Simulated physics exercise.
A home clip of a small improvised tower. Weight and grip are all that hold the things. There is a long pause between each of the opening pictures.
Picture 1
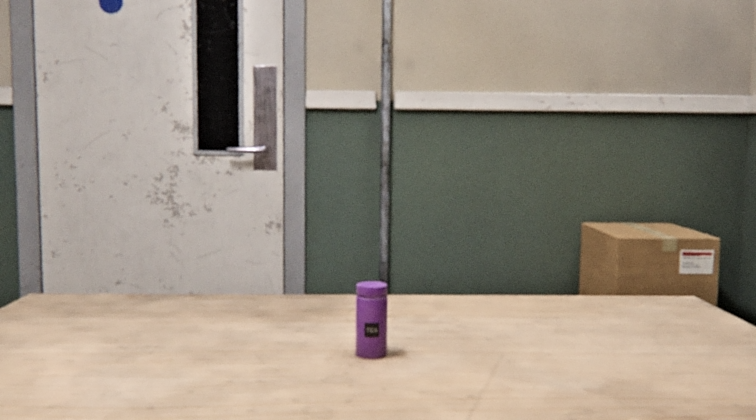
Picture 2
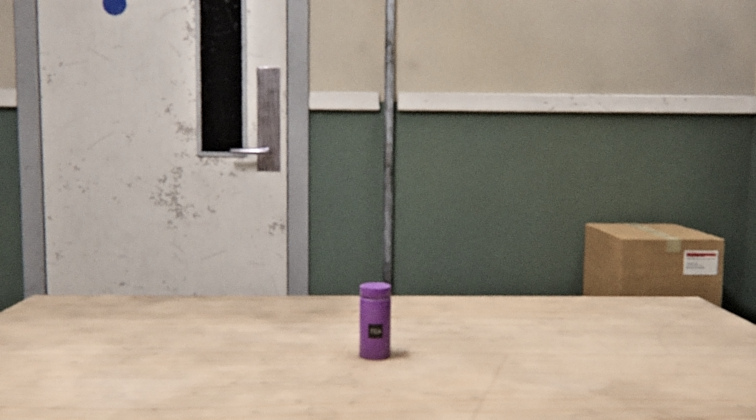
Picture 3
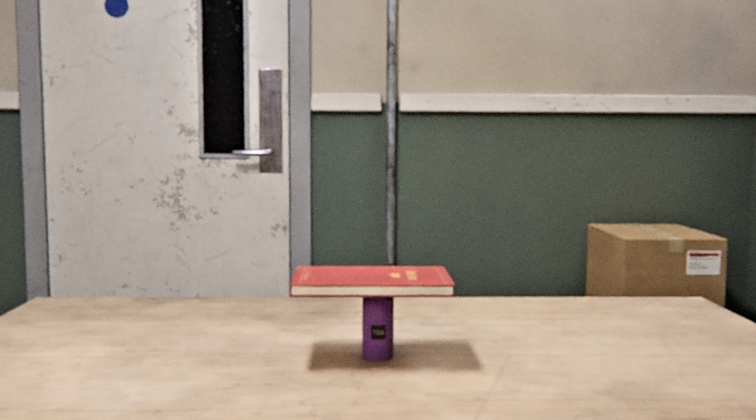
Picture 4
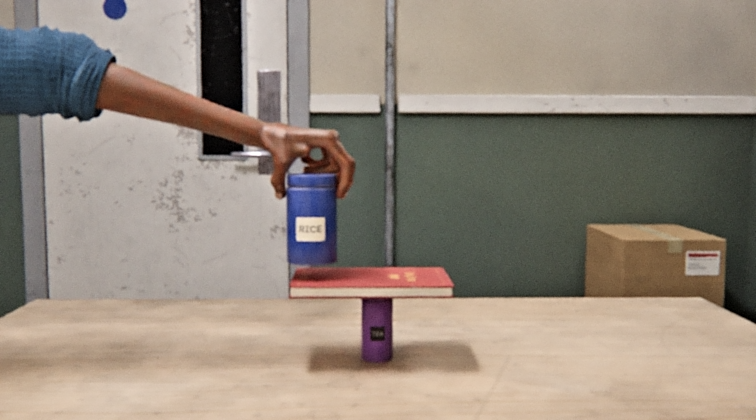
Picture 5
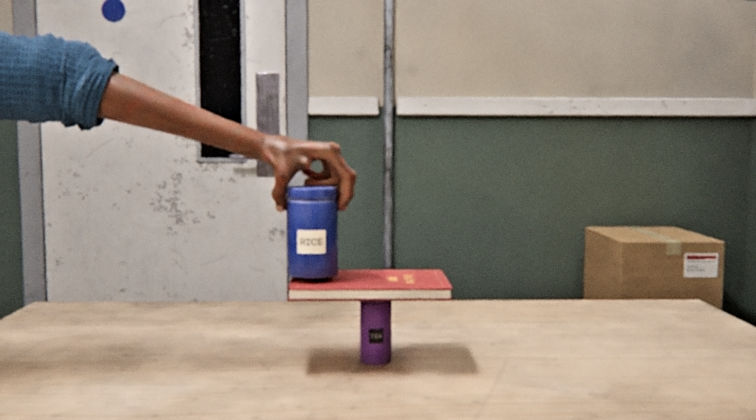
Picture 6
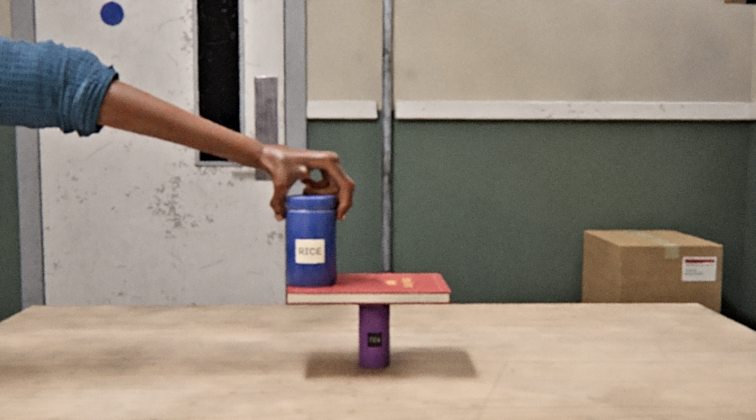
A hand lowering a blue rice jar onto the left end of a red book lying across a small purple tin.
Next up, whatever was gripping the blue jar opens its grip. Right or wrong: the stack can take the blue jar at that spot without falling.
Wrong.
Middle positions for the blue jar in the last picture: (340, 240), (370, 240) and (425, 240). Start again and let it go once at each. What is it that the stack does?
The stack tumbles down the first time, remains standing the second time, and tumbles down the third time.
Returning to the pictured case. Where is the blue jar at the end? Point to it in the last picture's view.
Near (225, 345).
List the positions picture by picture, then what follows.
In the first picture, the last thing is not in view yet.
In the second picture, the last thing is not in view yet.
In the third picture, the last thing is not in view yet; red book (372, 281).
In the fourth picture, still above its spot; blue jar (311, 218); red book (371, 282).
In the fifth picture, still above its spot; blue jar (313, 230); red book (369, 284).
In the sixth picture, in place under the hand; blue jar (311, 240); red book (368, 288).
Then, 0.40 s later than the last frame, blue jar now fallen; red book tilted by 61°.
Then, 0.60 s later than the last frame, red book now fallen; purple shaker tilted by 67°.
When it is over, fallen, blue jar, red book and purple shaker. End places, in pixels of the last picture, blue jar near (225, 345). The stack gives way.
